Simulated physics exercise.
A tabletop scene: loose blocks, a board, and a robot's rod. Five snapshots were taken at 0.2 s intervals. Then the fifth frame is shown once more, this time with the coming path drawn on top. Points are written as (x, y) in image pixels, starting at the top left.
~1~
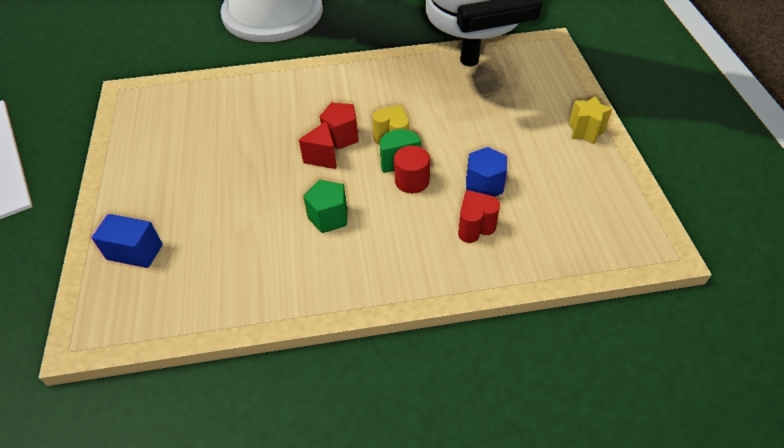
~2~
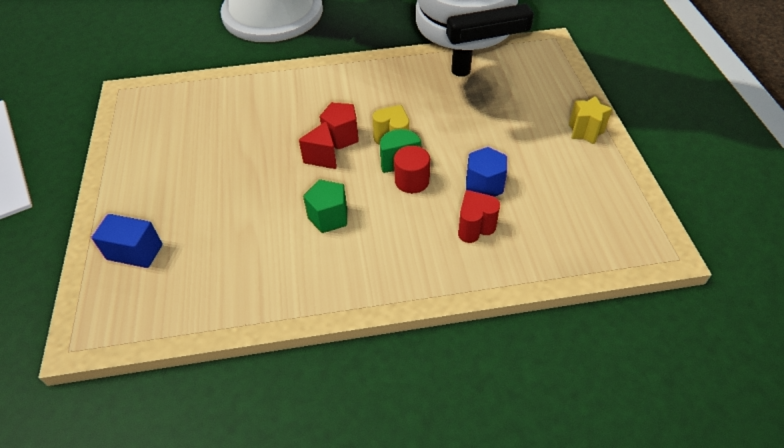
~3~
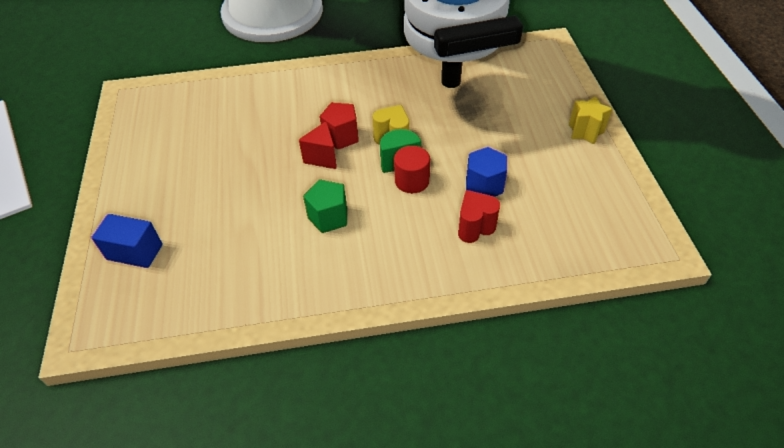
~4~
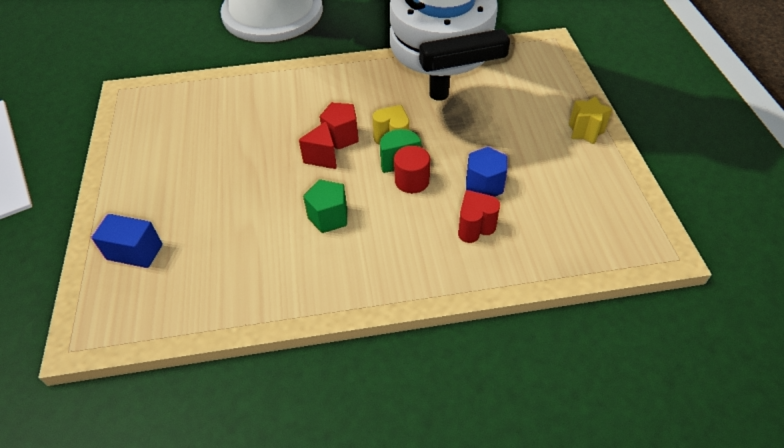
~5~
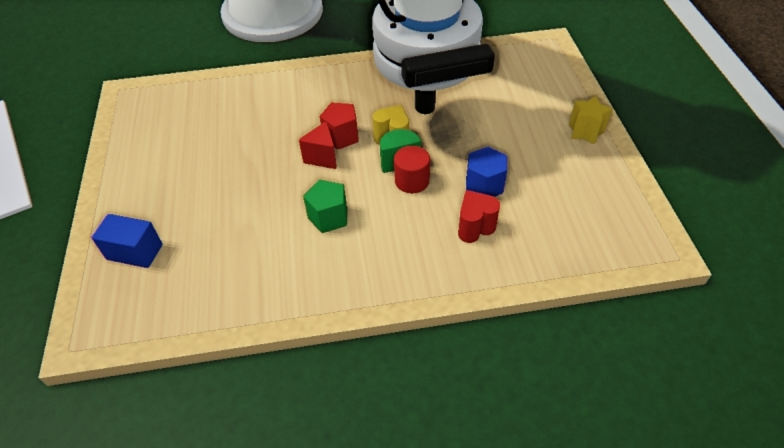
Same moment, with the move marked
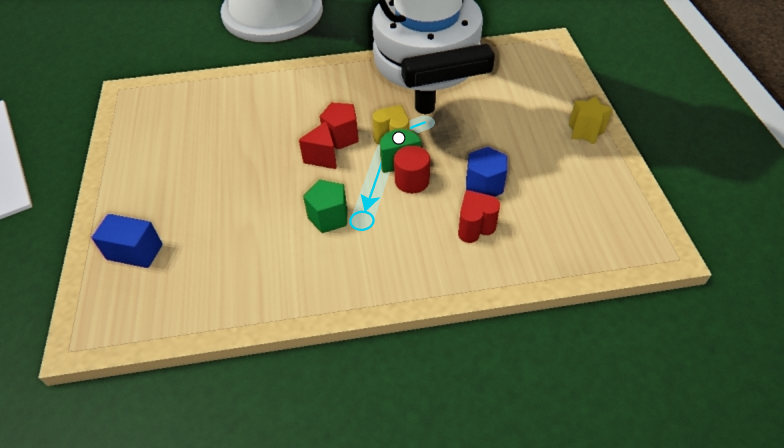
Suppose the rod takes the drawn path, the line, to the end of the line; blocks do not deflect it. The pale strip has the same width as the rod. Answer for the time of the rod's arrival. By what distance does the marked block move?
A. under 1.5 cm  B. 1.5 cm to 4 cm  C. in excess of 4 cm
My answer is option C.
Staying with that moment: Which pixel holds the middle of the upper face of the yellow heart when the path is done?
It is going to be at (355, 136).
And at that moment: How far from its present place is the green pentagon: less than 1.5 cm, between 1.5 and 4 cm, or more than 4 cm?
The shift is below 1.5 cm.
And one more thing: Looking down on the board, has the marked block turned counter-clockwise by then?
Going by the path, yes.
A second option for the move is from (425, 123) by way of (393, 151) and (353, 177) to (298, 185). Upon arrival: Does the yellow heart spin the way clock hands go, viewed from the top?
Yes, it checks out.
Drawn move, from (425, 123) by way of (389, 145) and (376, 181) to (362, 221); the dot is on the green D-shaped block.
What follows on the original path. One third of the way, rod at (388, 131); yellow heart at (364, 128), turned 15° anticlockwise; green D-shaped block at (392, 143), turned 40° anticlockwise.
Two thirds of the way, rod at (375, 167); yellow heart at (355, 136), turned 30° clockwise; green D-shaped block at (388, 176), turned 65° anticlockwise; red cylinder at (419, 173).
At the end, rod at (361, 207); green pentagon still; yellow heart at (355, 136), turned 30° clockwise; green D-shaped block at (392, 188), turned 90° anticlockwise; red cylinder at (419, 173).
